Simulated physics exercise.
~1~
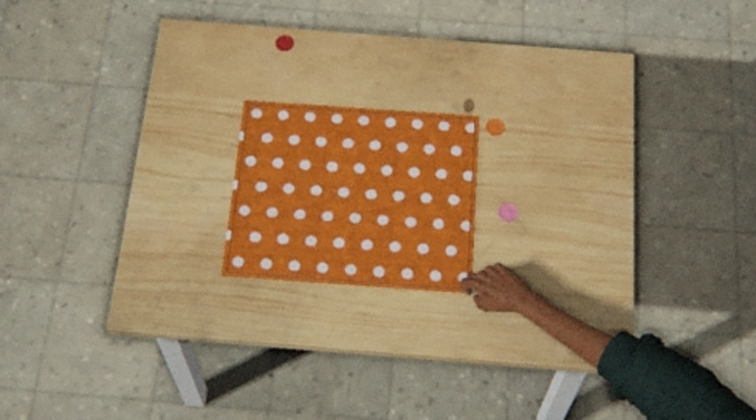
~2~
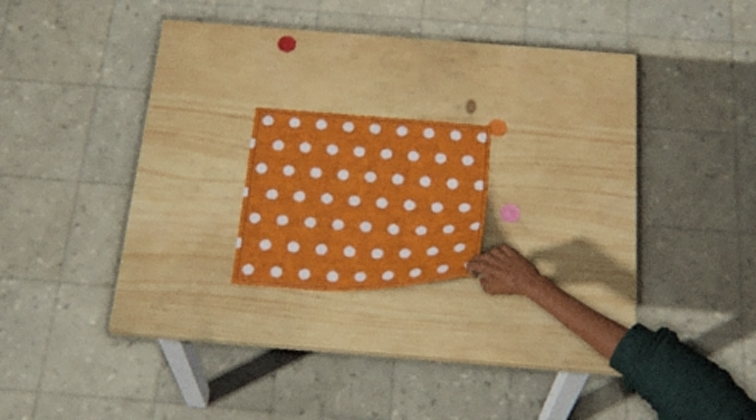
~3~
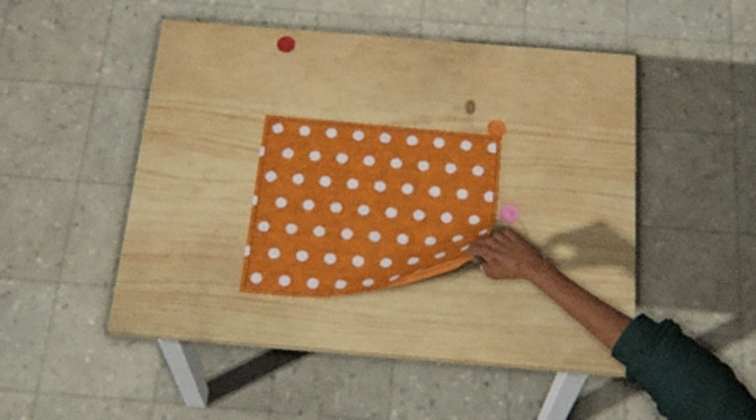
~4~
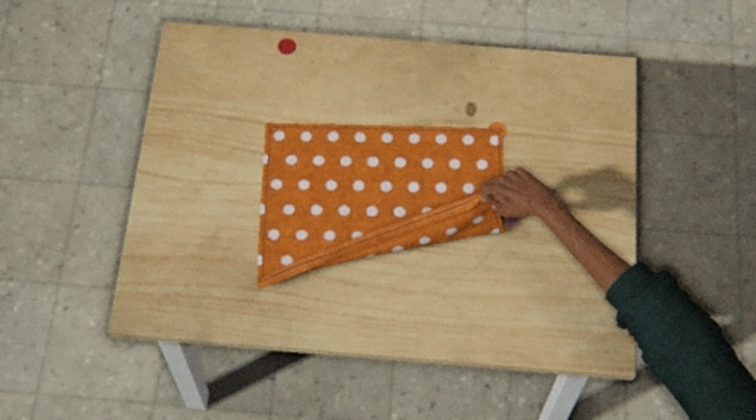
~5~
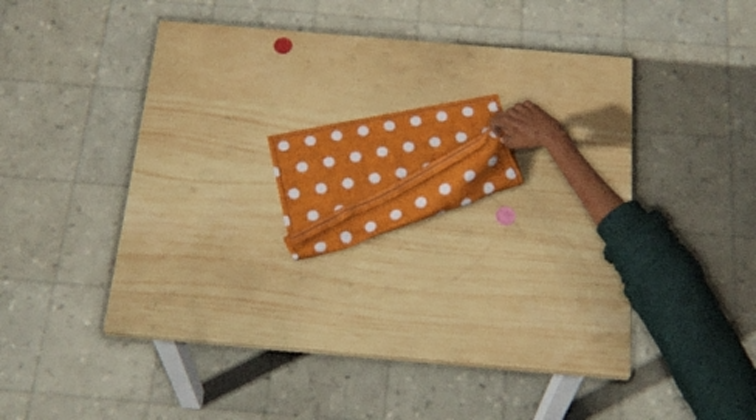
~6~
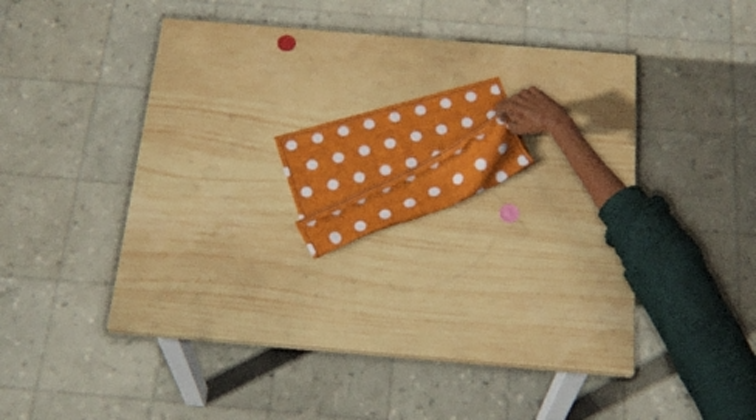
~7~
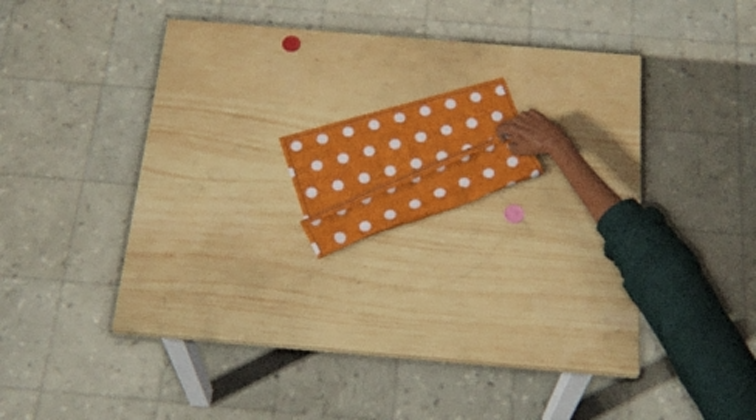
In the video, a hand grips the lower right corner of an orange polka-dot napkin on a wooden table, draws it upward and releases it, leaving the cloth partly folded and tilted, covering an orange disc while the pink and red ones remain visible.
